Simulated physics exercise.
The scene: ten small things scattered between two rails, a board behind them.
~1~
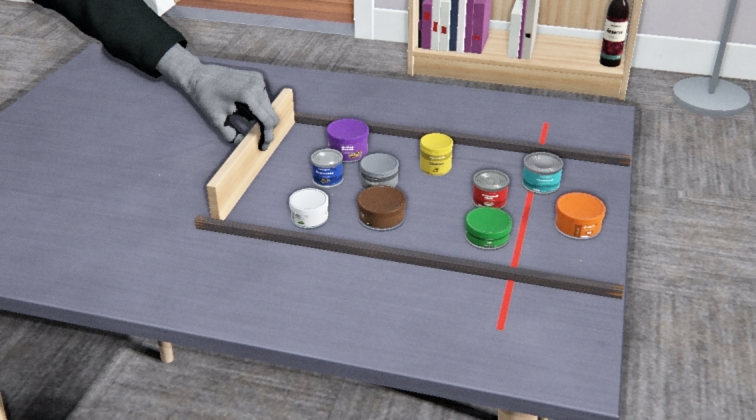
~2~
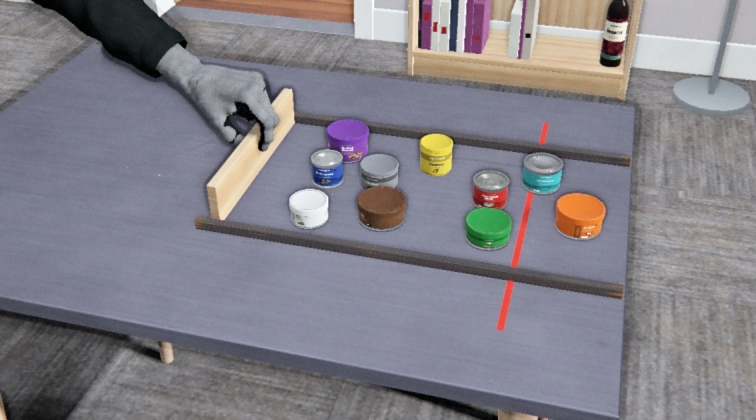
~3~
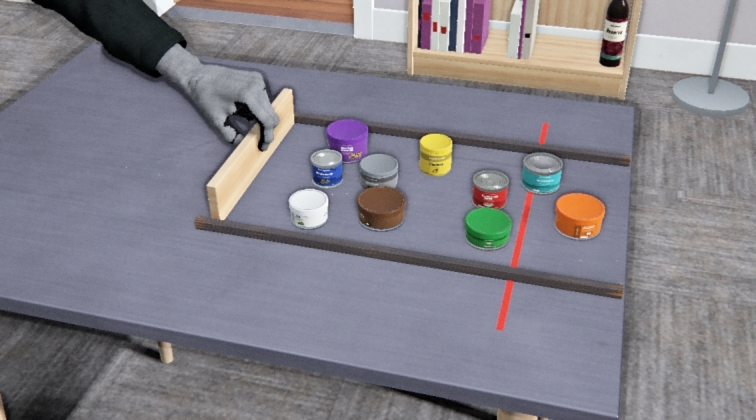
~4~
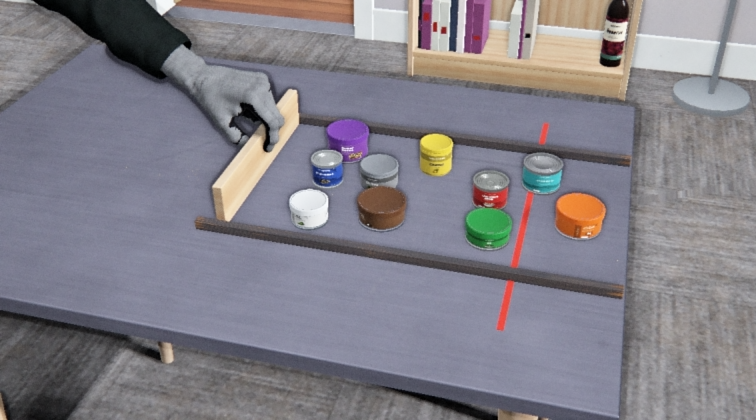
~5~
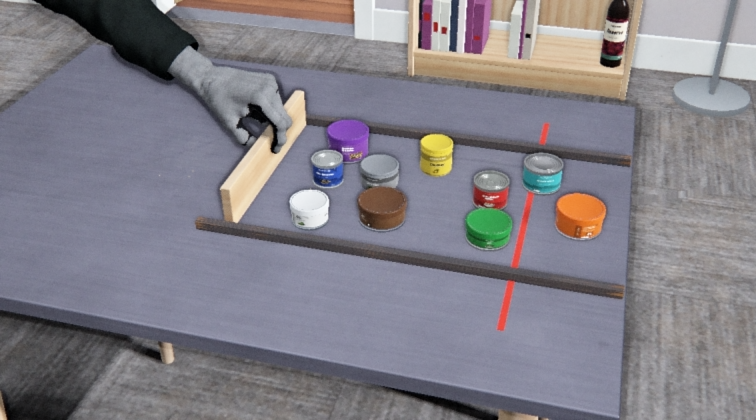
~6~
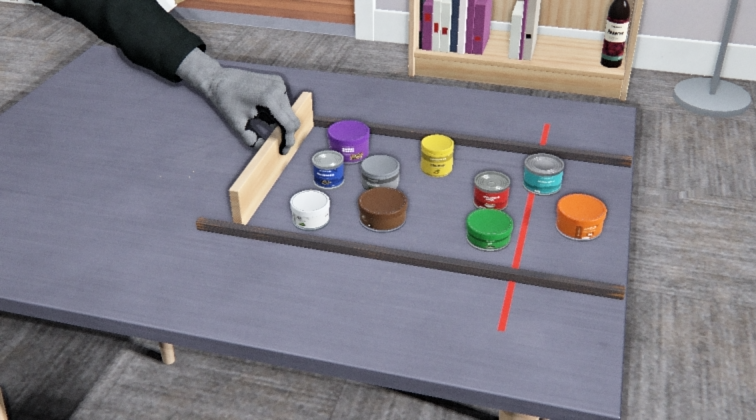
The clip shows a gloved hand holding a wooden board behind several colourful tins scattered between two dark rails on a table; the hand keeps the board still at first, then slides it slightly right while the tins barely move.
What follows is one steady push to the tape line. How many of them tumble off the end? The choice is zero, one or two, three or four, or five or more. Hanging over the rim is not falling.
In the end the number that fall off is zero.
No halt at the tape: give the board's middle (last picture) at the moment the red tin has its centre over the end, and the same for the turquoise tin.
About (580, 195), and (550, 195) for the other.
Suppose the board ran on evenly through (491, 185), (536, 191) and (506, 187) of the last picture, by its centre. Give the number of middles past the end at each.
Past the end: 0, 0 and 0.
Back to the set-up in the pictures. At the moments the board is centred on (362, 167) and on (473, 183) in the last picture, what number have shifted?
The counts are 5 and 9.
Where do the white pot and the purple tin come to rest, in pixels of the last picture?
The white pot stops around (538, 253); the purple tin around (559, 163).
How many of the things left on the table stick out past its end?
1 of them.
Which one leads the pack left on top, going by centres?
Foremost is the orange pot.
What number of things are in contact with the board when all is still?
4 of them.
A little later, none off yet; orange pot at rest near (580, 218); turquoise tin at rest near (543, 175); green tin at rest near (489, 230).
Next, none off yet; orange pot at rest near (580, 218); turquoise tin shifted about its own width near (580, 183); green tin shifted about its own width near (531, 243).
When it is over, the number that fall off is zero.
